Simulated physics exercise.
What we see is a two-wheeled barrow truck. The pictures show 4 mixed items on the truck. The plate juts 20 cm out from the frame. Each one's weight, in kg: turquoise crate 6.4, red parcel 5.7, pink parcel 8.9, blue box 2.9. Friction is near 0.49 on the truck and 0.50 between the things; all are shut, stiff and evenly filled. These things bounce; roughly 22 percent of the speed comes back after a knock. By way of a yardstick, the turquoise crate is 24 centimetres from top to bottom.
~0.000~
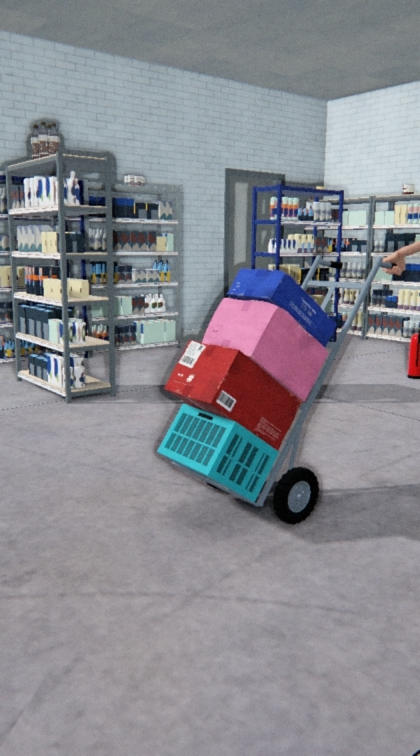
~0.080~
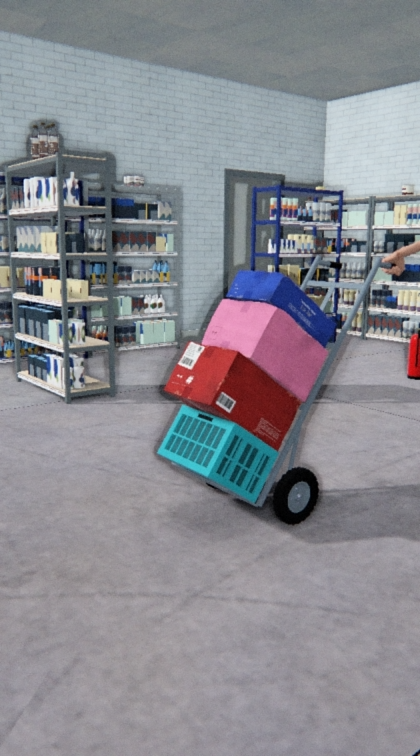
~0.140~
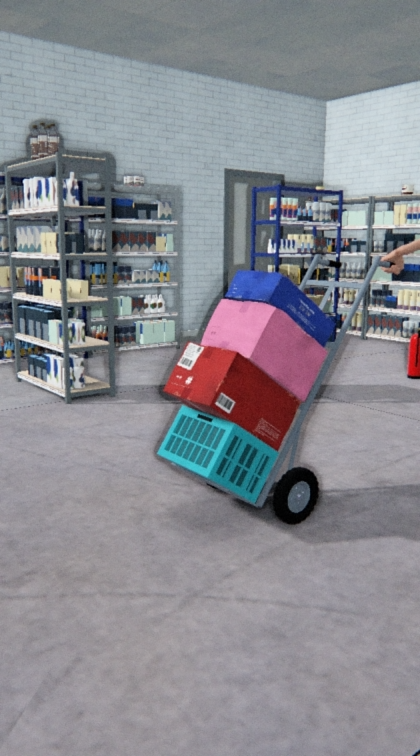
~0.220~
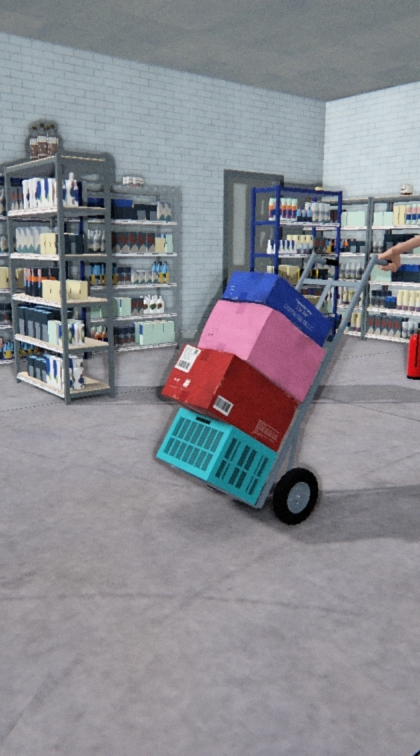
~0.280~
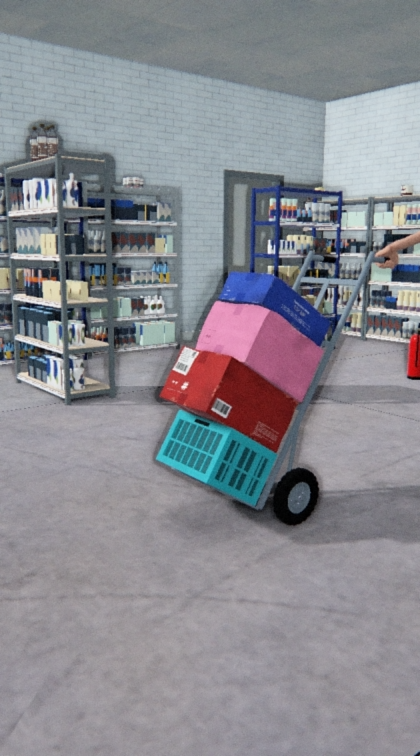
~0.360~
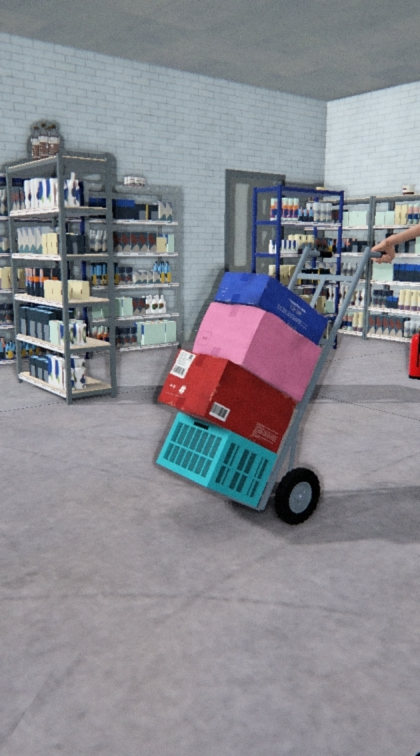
In a storeroom with stocked shelves, a hand slowly raising a tilted hand truck stacked with four containers slightly towards upright.
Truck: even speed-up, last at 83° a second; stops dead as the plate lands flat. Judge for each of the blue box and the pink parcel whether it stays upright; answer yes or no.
Blue box: No, pink parcel: No.
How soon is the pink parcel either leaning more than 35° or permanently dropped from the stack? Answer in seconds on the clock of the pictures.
I'd say around the 1.4 s mark.
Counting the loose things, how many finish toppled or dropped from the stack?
The count comes out at 4.
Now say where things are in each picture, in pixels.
In the first frame, 35° short of upright; blue box (282, 309); pink parcel (264, 349).
In the second frame, 35° short of upright; turquoise crate (218, 453); red parcel (233, 396).
In the third frame, 35° short of upright; turquoise crate (218, 453); red parcel (233, 396).
In the fourth frame, 33° short of upright; turquoise crate (217, 455); red parcel (231, 398).
In the fifth frame, 32° short of upright; turquoise crate (216, 457); red parcel (230, 400).
In the sixth frame, 30° short of upright; blue box (272, 310); pink parcel (255, 351).
After 1.16 s, truck upright; blue box tipped 19° from how it sat near (145, 345); pink parcel tipped 19° from how it sat near (162, 389); red parcel tipped 19° from how it sat.
After 1.56 s, truck upright; red parcel, pink parcel and blue box now dropped from the stack; turquoise crate tipped 60° from how it sat.
After 1.96 s, truck upright; turquoise crate on its side.
At rest (3.2 s), dropped from the stack and tipped over, red parcel, pink parcel and blue box; tipped over on the truck, turquoise crate.
